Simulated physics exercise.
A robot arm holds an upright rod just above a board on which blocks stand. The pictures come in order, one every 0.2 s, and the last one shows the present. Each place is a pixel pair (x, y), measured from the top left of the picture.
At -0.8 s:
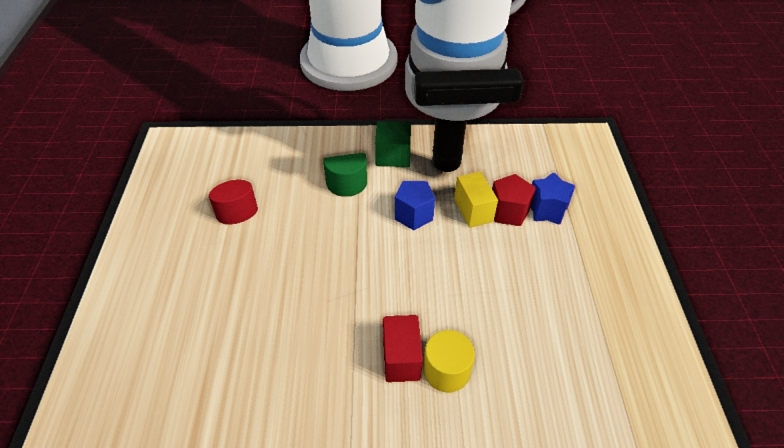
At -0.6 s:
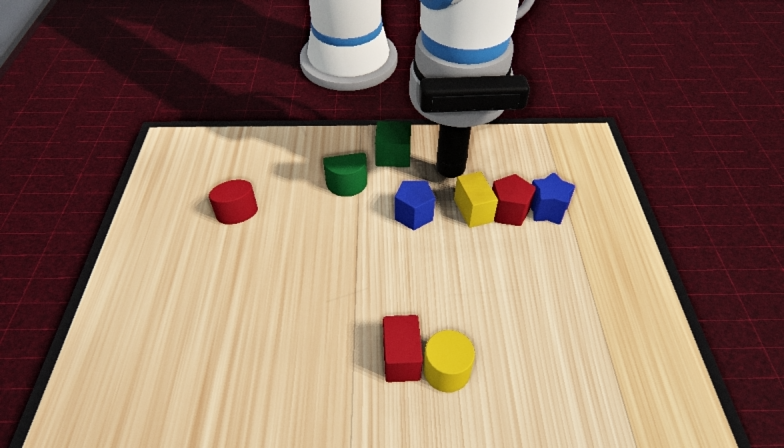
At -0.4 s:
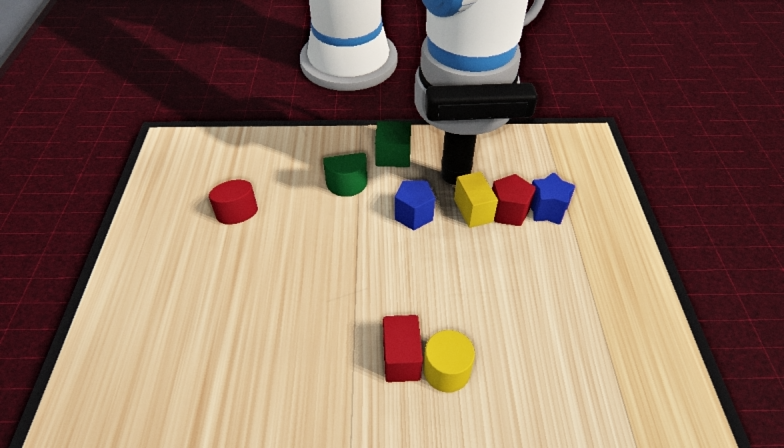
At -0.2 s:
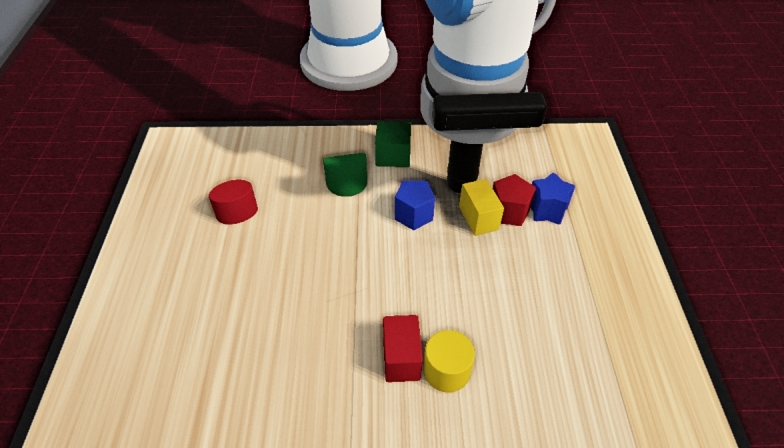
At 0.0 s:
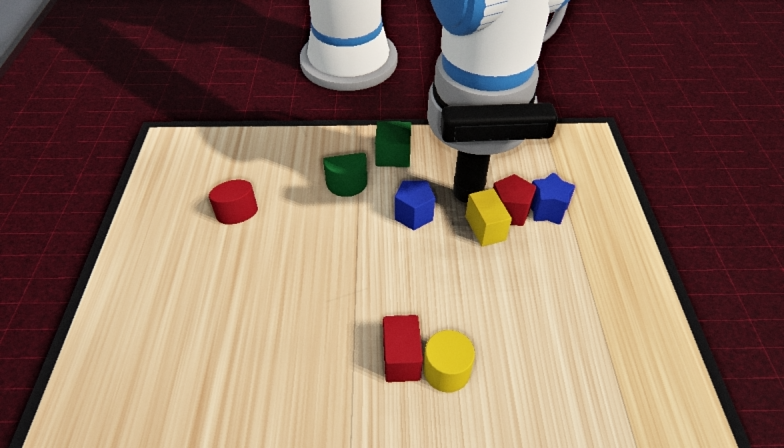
Robot arm lowering its black rod toward the viewer, nudging a yellow block slightly forward from beside a red pentagonal block.
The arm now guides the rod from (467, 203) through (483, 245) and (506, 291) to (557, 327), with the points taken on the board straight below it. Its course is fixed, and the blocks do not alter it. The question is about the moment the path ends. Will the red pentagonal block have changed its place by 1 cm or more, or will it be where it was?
It holds its position.
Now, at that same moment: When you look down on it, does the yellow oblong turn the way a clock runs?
That would be a no.
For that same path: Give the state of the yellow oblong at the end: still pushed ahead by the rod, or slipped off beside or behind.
As far as I can tell, the yellow oblong has dropped away to the side or behind.
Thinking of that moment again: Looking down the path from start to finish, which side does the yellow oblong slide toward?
Its shift is leftward.
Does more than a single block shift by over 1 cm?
I expect not.
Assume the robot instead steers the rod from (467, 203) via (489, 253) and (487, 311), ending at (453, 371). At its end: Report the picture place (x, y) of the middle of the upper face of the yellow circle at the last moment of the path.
Somewhere near (425, 381).
The first path, step by step. One third of the way, rod (485, 235); yellow oblong (521, 243), turned 40° anticlockwise.
Two thirds of the way, rod (508, 281); yellow oblong (553, 266), turned 85° anticlockwise.
At the end, rod (561, 317); yellow oblong (571, 269), turned 125° anticlockwise; red pentagonal block still.
